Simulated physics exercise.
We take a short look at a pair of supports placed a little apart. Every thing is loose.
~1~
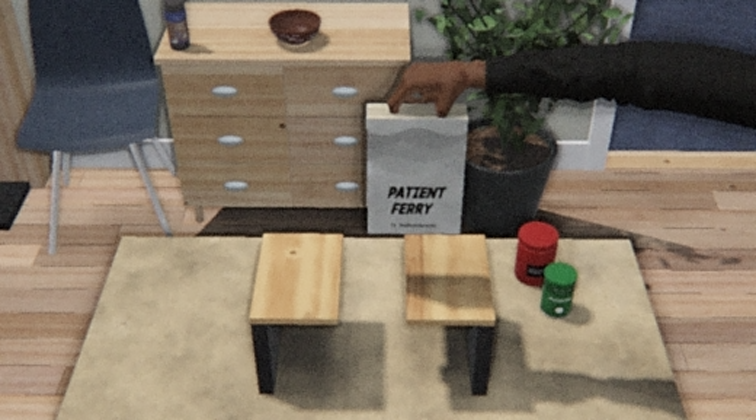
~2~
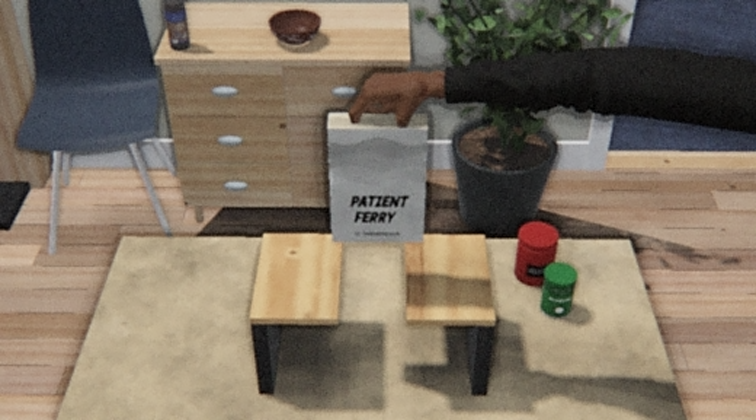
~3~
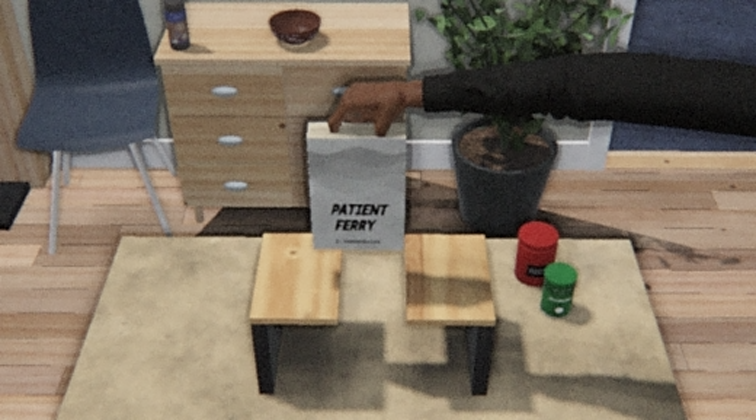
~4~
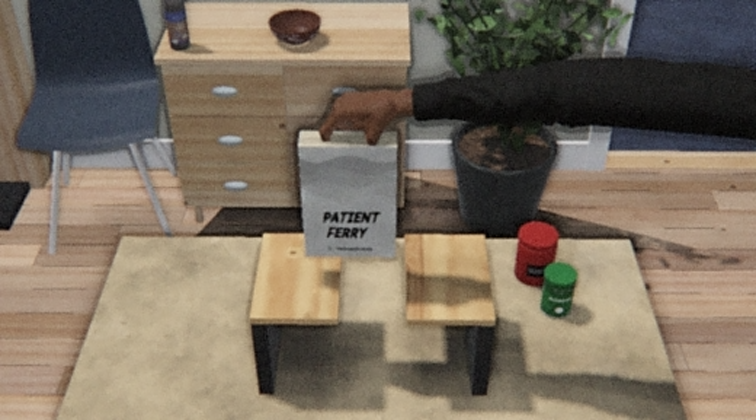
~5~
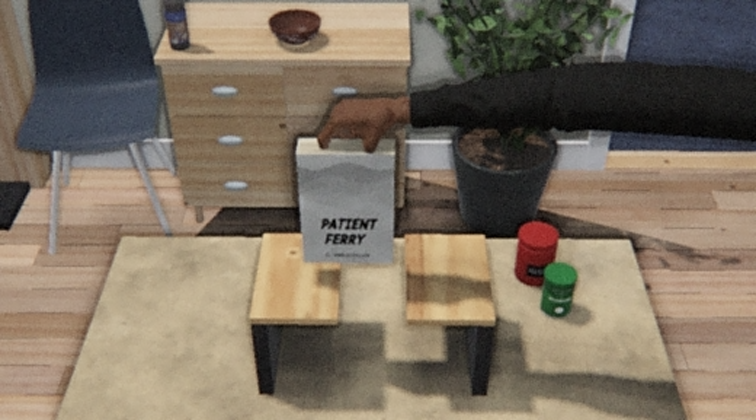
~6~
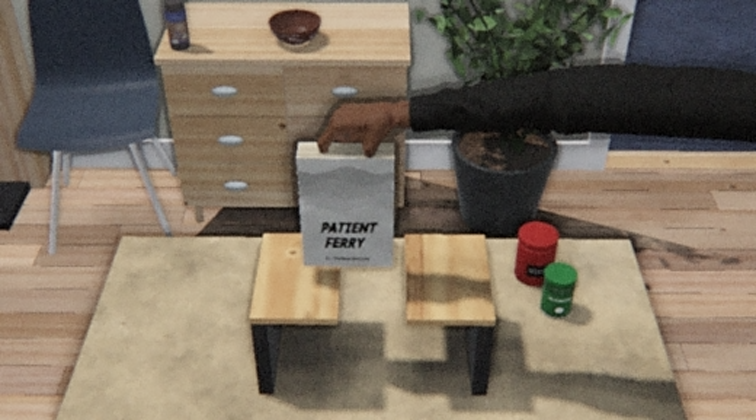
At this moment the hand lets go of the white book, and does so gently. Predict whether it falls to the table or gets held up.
Held up.
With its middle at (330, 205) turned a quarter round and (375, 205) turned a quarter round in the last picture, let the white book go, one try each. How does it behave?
Held; passes.
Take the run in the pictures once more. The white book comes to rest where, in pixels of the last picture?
Around (415, 241).
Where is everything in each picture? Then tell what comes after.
In the first picture, on its way; white book (415, 171); green tin (558, 291).
In the second picture, on its way; white book (378, 180); green tin (558, 291).
In the third picture, on its way; white book (358, 189); green tin (558, 291).
In the fourth picture, on its way; white book (349, 196); green tin (558, 291).
In the fifth picture, on its way; white book (347, 203); green tin (558, 291).
In the sixth picture, held still over the gap; white book (347, 207); green tin (558, 291).
Then, 0.20 s after the last picture, white book slid a little near (348, 225).
Then, 0.40 s after the last picture, white book tipped 22° from how it was near (373, 231).
Then, 0.50 s after the last picture, white book tipped 54° from how it was near (390, 243).
Then, 0.70 s after the last picture, white book on its side near (413, 241).
At rest, tipped over on the stand or table, white book; the other 2 in place. Seen from the same camera at the end, white book near (415, 241). The book lodges.
